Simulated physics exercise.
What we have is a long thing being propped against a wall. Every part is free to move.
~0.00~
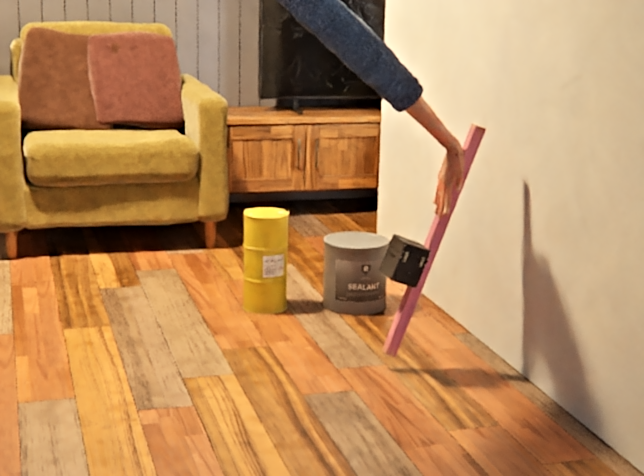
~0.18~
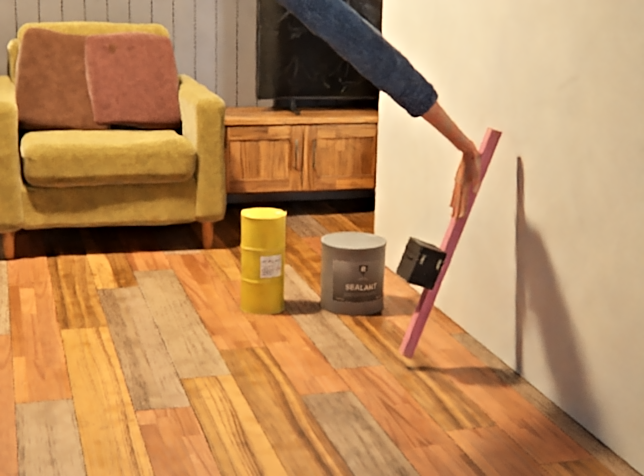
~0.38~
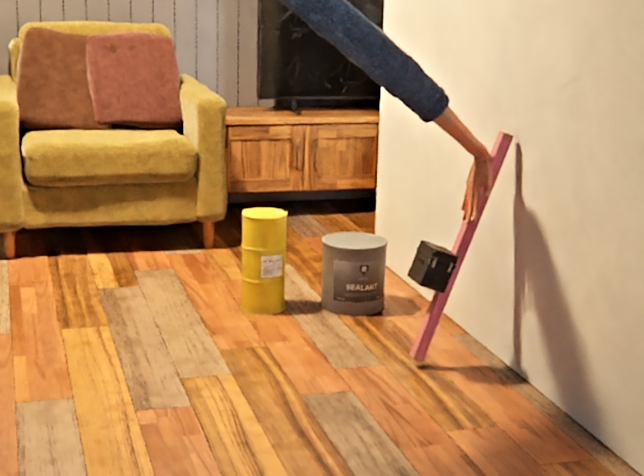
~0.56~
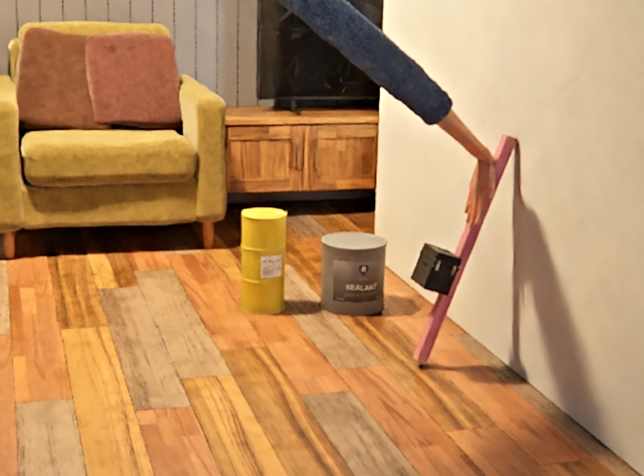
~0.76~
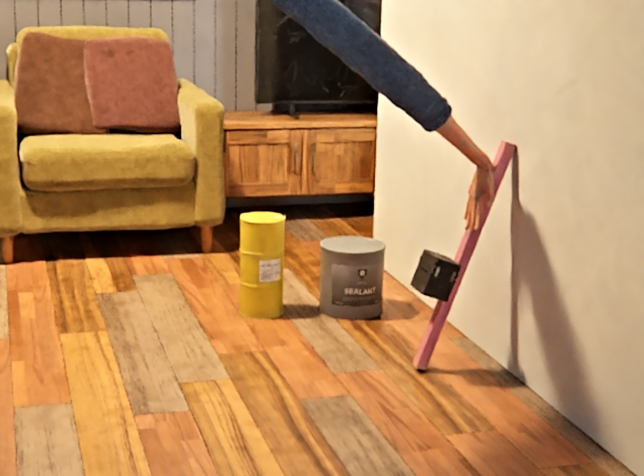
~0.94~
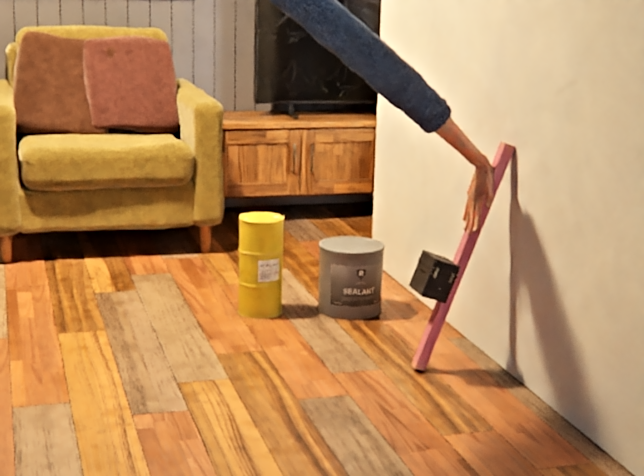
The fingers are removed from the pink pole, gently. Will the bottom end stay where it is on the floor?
Secure.
After 1.14 s, no change.
After 1.54 s, pink pole resting near (462, 258).
In the end (2.2 s), all 3 unmoved. At the end, from the last picture's camera, pink pole near (462, 258). The pole remains leaning.
